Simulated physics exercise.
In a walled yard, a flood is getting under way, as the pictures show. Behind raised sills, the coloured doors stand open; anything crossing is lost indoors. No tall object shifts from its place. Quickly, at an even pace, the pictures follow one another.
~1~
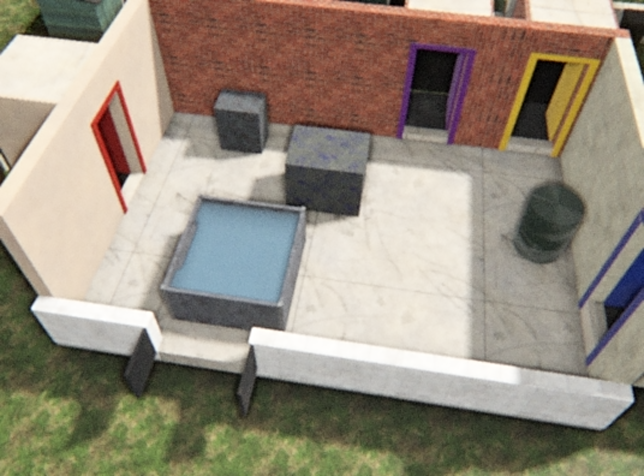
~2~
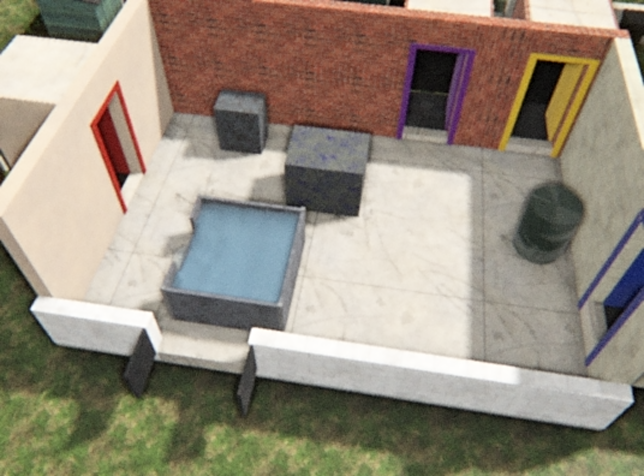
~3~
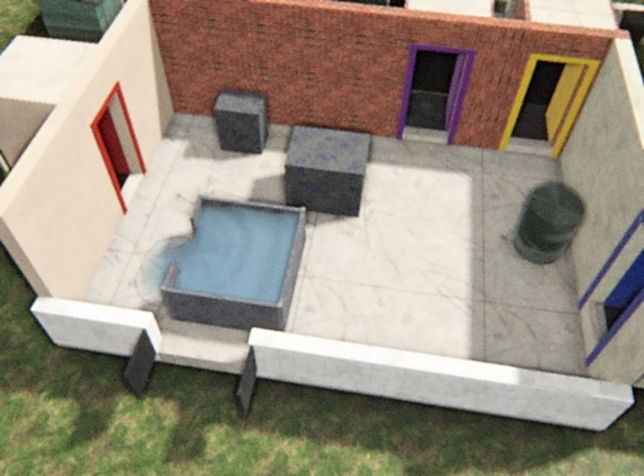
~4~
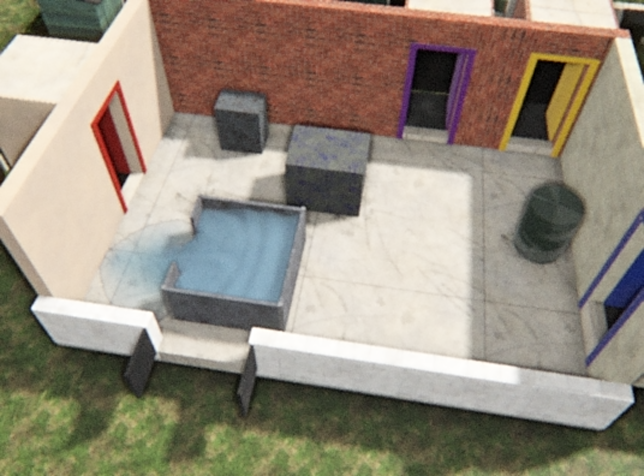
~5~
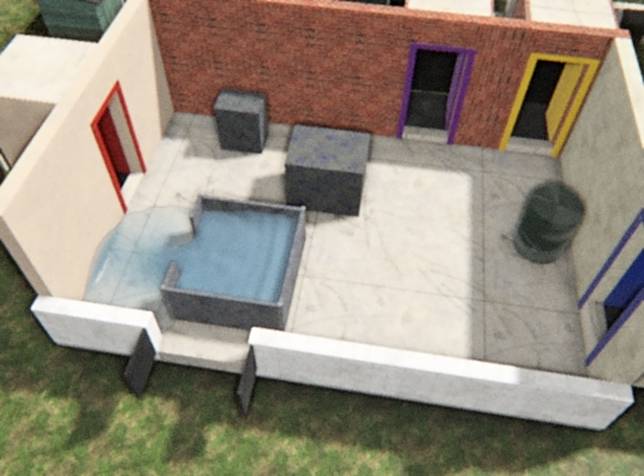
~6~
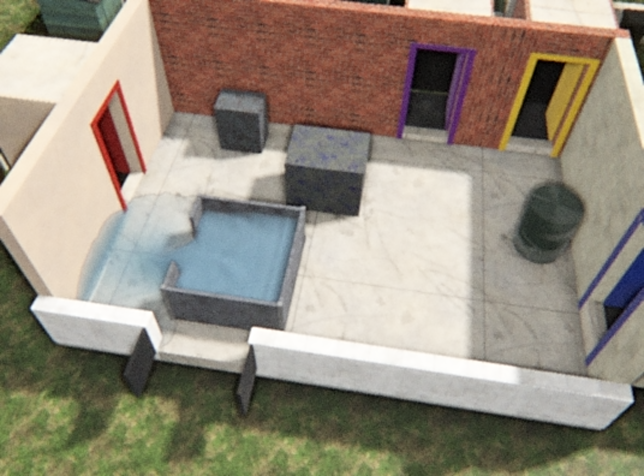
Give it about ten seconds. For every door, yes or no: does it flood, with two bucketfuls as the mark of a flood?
Yellow door: No, purple door: No, red door: Yes, blue door: No.
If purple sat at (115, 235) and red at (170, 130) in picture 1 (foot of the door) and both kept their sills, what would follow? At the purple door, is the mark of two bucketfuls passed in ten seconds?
As it turns out, purple runs over.
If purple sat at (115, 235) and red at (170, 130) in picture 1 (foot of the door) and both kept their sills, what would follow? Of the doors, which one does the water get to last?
Answer: The one in yellow.
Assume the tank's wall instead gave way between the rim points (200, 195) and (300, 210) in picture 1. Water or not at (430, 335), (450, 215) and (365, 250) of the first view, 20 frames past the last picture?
Log: Point 1 inundated; point 2 inundated; point 3 inundated.
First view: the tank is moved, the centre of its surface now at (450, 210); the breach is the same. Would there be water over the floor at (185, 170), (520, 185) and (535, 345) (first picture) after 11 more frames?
Spot one is touched, spot two is not touched, spot three is not touched.
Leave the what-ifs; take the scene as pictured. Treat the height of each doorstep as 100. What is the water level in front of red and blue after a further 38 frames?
I'd put the first at close to 220 per cent and the second at close to 10 per cent.
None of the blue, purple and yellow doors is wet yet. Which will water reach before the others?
My answer is the door marked purple.
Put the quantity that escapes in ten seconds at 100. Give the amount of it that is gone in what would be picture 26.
Around 40 per cent.
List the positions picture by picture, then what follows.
In the first picture, the water tank at (238, 250) is whole and still.
In the second picture, water pours out at (190, 262) and has run to a hidden place.
In the third picture, the front is at (141, 281), out from the gap at (191, 263).
In the fourth picture, the front is at (108, 257), out from the gap at (191, 263).
In the fifth picture, water pours out at (191, 262) and has run to (83, 301).
In the sixth picture, water pours out at (190, 262) and has run to (131, 202).
A moment on, water covers 15 % of the floor; the yellow door not reached, the purple door not reached, the red door under two buckets in, the blue door not reached.
Next, water covers 25 % of the floor; the yellow door not reached, the purple door not reached, the red door over two buckets in, the blue door not reached.
Then, water covers 40 % of the floor; the yellow door not reached, the purple door not reached, the red door far over two buckets in, the blue door not reached.
Later, water covers 60 % of the floor; the yellow door wet at the sill, nothing in, the purple door wet at the sill, nothing in, the red door far over two buckets in, the blue door wet at the sill, nothing in.
In the end, water covers 85 % of the floor; the yellow door wet at the sill, nothing in, the purple door wet at the sill, nothing in, the red door far over two buckets in, the blue door wet at the sill, nothing in.
